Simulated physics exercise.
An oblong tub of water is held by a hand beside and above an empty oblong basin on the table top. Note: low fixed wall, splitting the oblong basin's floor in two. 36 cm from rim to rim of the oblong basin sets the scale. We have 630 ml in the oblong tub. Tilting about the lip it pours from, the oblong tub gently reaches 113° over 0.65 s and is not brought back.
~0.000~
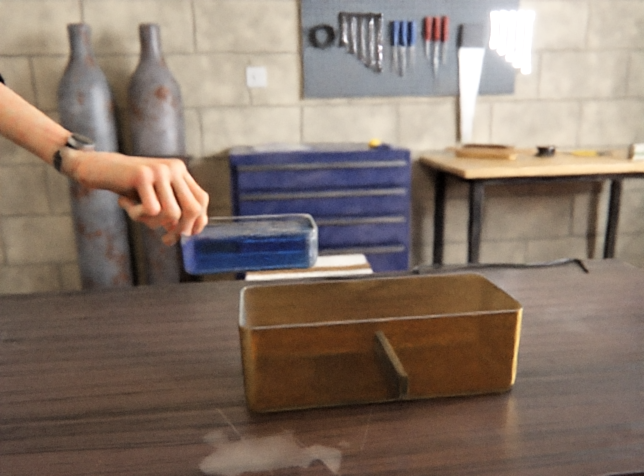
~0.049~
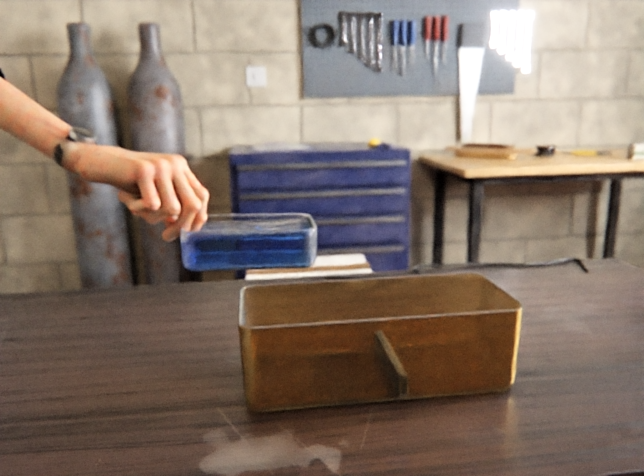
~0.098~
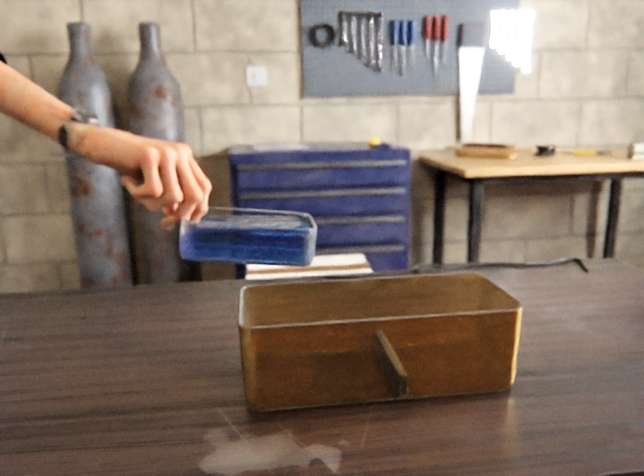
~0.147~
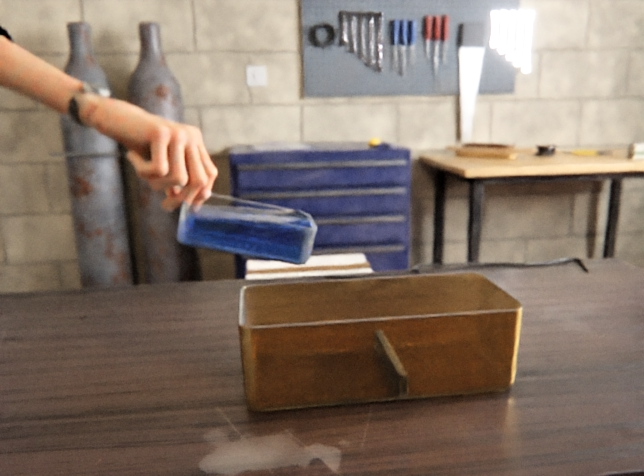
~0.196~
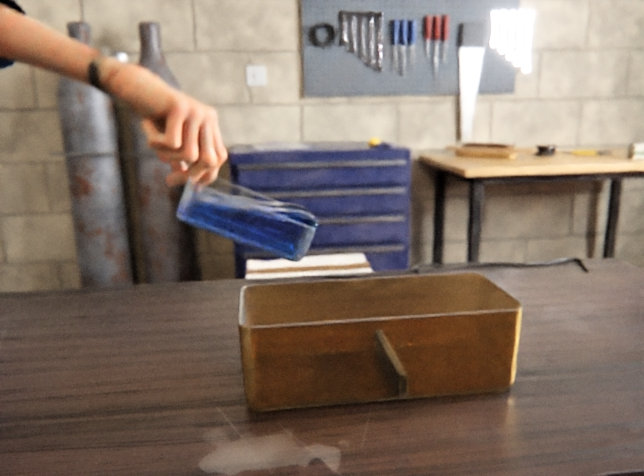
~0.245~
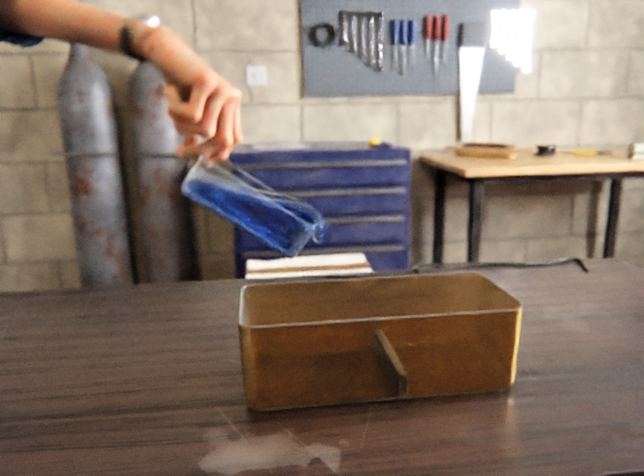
In a workshop, a hand holds a clear oblong tub of blue water level above and beside an empty amber basin with a low divider on a dark tabletop. The hand rises and gradually tilts the tub down to the right, and the water shifts toward its lower end, reaching the lip.
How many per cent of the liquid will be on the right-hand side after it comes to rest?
Some 55 per cent will be on the right-hand side.
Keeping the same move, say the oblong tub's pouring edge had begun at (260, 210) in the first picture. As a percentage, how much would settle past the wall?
Result then: Approx. 30 %.
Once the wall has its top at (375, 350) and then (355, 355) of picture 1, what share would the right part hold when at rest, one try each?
First try about 60 %, second try about 65 %.
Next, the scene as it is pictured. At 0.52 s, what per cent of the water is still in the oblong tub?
9 %.
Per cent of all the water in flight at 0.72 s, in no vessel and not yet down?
About 14 per cent.
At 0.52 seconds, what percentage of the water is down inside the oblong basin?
I reckon close to 32 percent of it.
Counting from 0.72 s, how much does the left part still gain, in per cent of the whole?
I'd put it near 18 percent.
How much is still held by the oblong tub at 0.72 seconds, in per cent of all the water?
What remains is about 0 percent of it all.
By 0.52 s the tilt is 102° and 9 per cent is still to pour, 11 is left of the wall and 22 right of it.
By 0.72 s the tilt is 113° and 0 per cent is still to pour, 19 is left of the wall and 64 right of it.
By 0.92 s the tilt is 113° and 0 per cent is still to pour, 32 is left of the wall and 53 right of it.
By 1.15 s the tilt is 113° and 0 per cent is still to pour, 36 is left of the wall and 55 right of it.
At rest 37 per cent lies left of the wall, 55 right of it and 8 outside.
